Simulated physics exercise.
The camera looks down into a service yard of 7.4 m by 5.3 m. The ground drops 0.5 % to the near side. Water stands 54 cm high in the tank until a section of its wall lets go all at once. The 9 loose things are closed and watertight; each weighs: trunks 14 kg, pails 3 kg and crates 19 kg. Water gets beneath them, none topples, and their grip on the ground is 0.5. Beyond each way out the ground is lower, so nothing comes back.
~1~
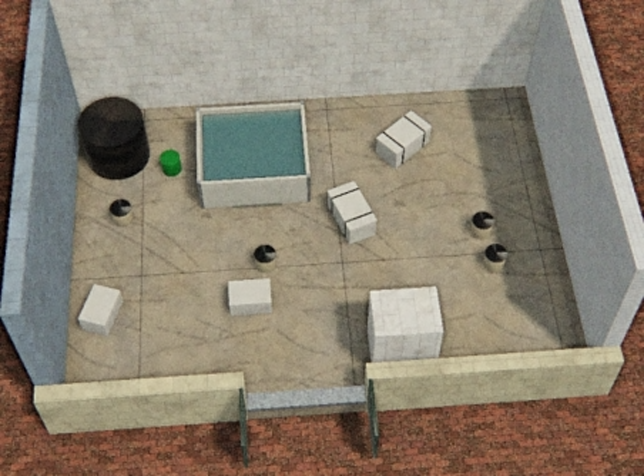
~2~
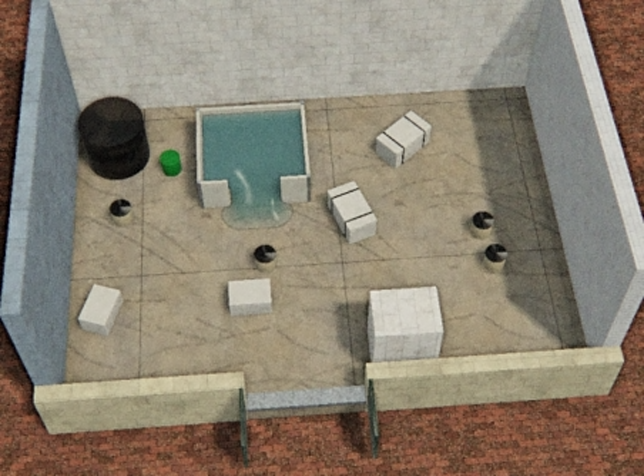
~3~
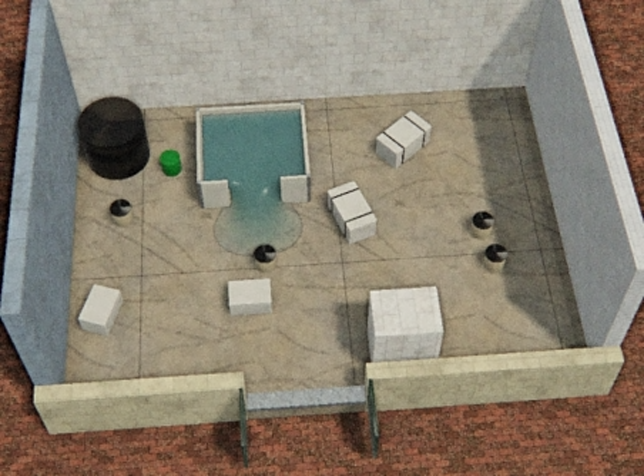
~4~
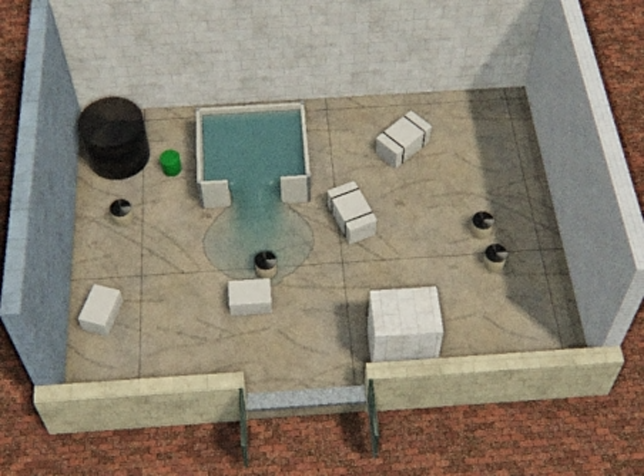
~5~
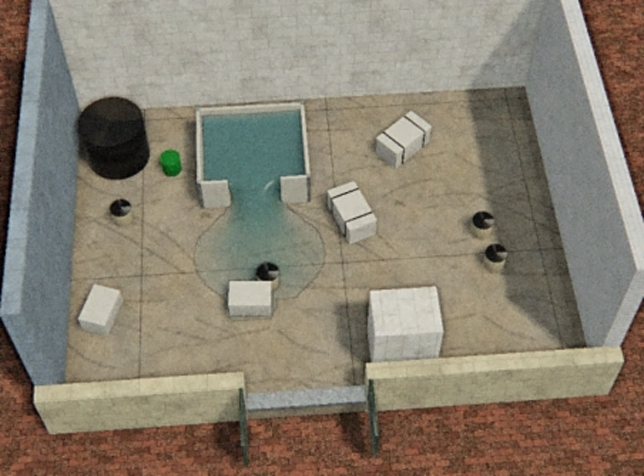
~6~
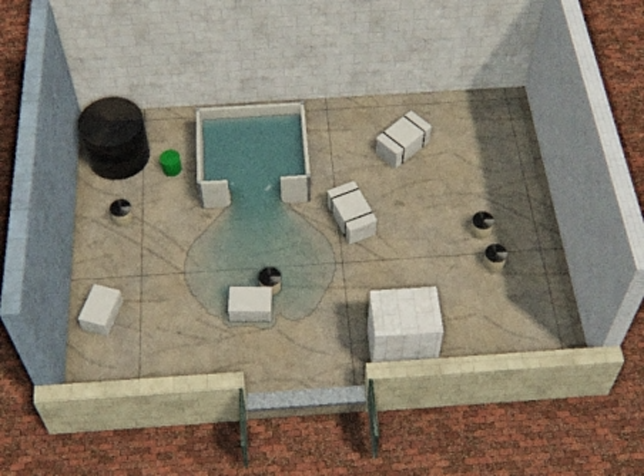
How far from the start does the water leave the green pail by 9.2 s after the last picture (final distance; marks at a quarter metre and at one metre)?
Green pail holds its place.
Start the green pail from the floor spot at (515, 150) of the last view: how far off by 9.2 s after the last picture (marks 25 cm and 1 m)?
It stays put.
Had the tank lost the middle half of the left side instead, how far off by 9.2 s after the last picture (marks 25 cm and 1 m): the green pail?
Then the green pail travels far.
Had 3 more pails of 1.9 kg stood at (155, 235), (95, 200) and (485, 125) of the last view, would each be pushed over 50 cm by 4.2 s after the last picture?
In that order: Under, under, under.
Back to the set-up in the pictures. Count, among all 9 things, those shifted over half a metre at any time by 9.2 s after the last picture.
2 of them.
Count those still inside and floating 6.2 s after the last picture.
I count 0.
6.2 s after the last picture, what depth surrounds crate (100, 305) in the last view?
Roughly 4 cm.
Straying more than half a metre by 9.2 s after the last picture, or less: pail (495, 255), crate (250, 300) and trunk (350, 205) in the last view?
In turn: Less, more, under.
Then, 1.2 s after the last picture the green pail is near (170, 158), 0.0 m from its start, aground; 1 of 9 are out; 0 afloat.
Then, 3.8 s after the last picture the green pail is near (170, 158), 0.0 m from its start, aground; 1 of 9 are out; 0 afloat.
Then, 6.2 s after the last picture the green pail is near (170, 158), 0.0 m from its start, aground; 1 of 9 are out; 0 afloat.
Then, 9.2 s after the last picture the green pail is near (171, 154), 0.1 m from its start, aground; 1 of 9 are out; 0 afloat.
